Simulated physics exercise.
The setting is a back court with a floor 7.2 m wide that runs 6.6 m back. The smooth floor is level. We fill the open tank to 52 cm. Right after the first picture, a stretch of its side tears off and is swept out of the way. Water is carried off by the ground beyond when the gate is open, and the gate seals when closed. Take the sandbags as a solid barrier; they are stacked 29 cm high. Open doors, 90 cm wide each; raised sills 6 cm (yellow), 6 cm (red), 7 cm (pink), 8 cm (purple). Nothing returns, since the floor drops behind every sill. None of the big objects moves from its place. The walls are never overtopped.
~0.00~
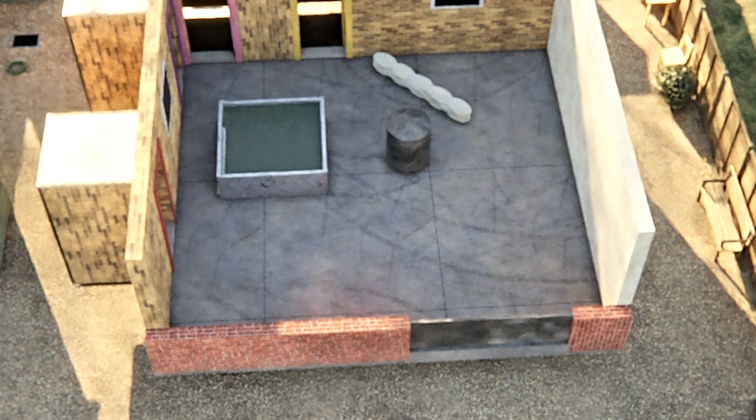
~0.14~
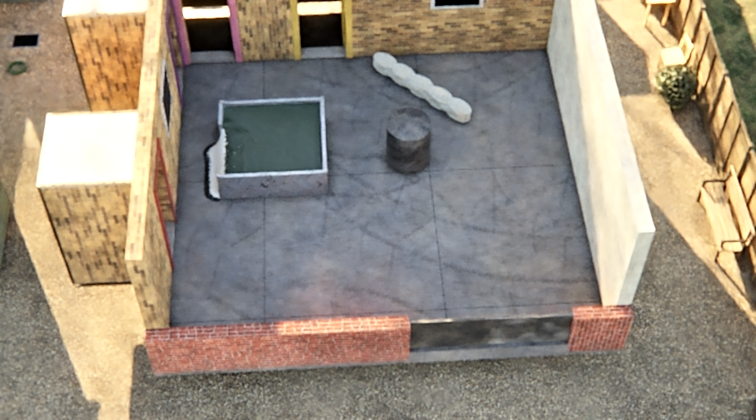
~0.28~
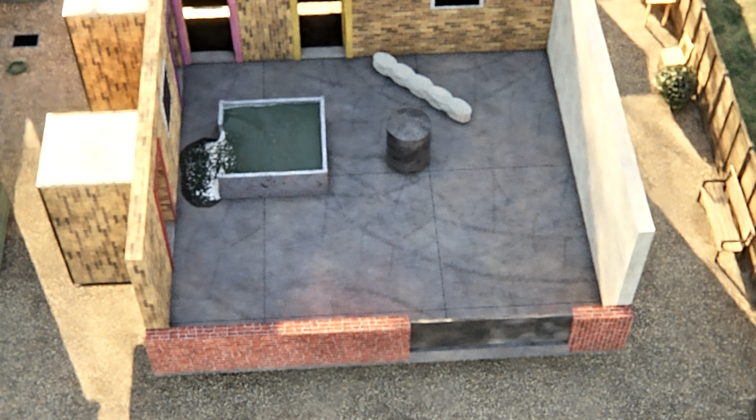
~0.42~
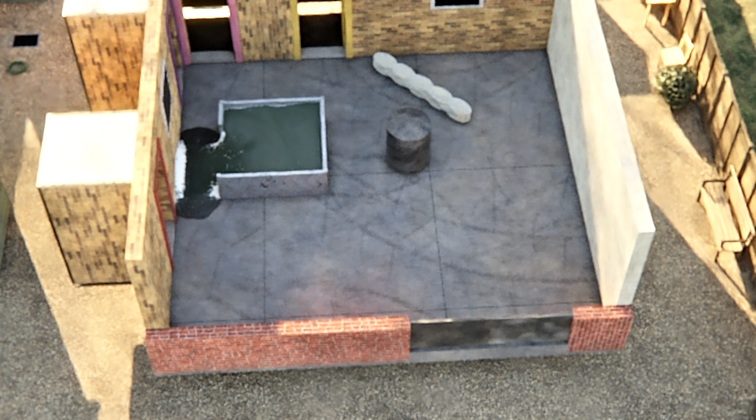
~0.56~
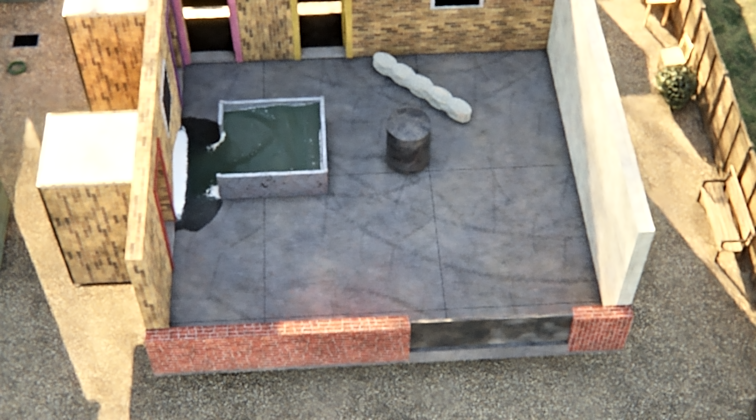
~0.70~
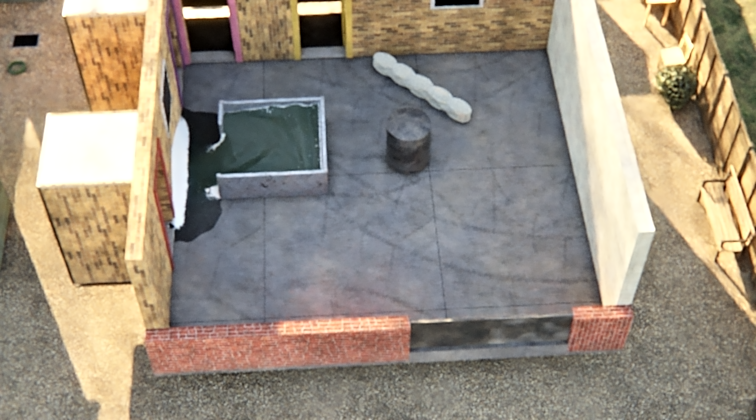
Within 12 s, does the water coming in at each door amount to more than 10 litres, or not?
One by one: Yellow door: Lags behind the figure, red door: Outstrips the figure, pink door: Outstrips the figure, purple door: Lags behind the figure.
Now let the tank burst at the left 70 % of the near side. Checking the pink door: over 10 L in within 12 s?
Measured against that limit, the pink door stays within it.
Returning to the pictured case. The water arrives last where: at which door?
I'd say the yellow one.
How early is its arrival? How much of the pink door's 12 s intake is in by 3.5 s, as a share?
About 65 per cent.
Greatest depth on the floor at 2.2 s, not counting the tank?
Up to near 30 cm.
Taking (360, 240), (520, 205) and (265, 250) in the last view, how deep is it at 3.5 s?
Roughly 0, 0, 1 cm.
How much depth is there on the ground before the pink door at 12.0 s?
I'd put it at around 4.5 cm deep.
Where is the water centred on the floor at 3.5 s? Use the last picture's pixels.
Roughly (250, 191) in the last picture.
After 1.4 s water covers 10 % of the floor and is deepest (40 cm) near (189, 172); yellow door not reached, red door 12 cm at the sill, 1 L in, pink door not reached, purple door 5 cm at the sill, 0 L in.
After 2.2 s water covers 25 % of the floor and is deepest (30 cm) near (189, 172); yellow door not reached, red door 11 cm at the sill, 11 L in, pink door 16 cm at the sill, 27 L in, purple door 6 cm at the sill, 0 L in.
After 3.5 s water covers 30 % of the floor and is deepest (18 cm) near (188, 180); yellow door 4 cm at the sill, 0 L in, red door 8 cm at the sill, 22 L in, pink door 17 cm at the sill, 110 L in, purple door 5 cm at the sill, 0 L in.
After 7.0 s water covers 70 % of the floor and is deepest (10 cm) near (178, 180); yellow door 3 cm at the sill, 0 L in, red door 4 cm at the sill, 25 L in, pink door 9 cm at the sill, 165 L in, purple door 7 cm at the sill, 3 L in.
After 12.0 s water covers 90 % of the floor and is deepest (6 cm) near (554, 218); yellow door 3 cm at the sill, 0 L in, red door 2 cm at the sill, 25 L in, pink door 4 cm at the sill, 168 L in, purple door 5 cm at the sill, 4 L in.
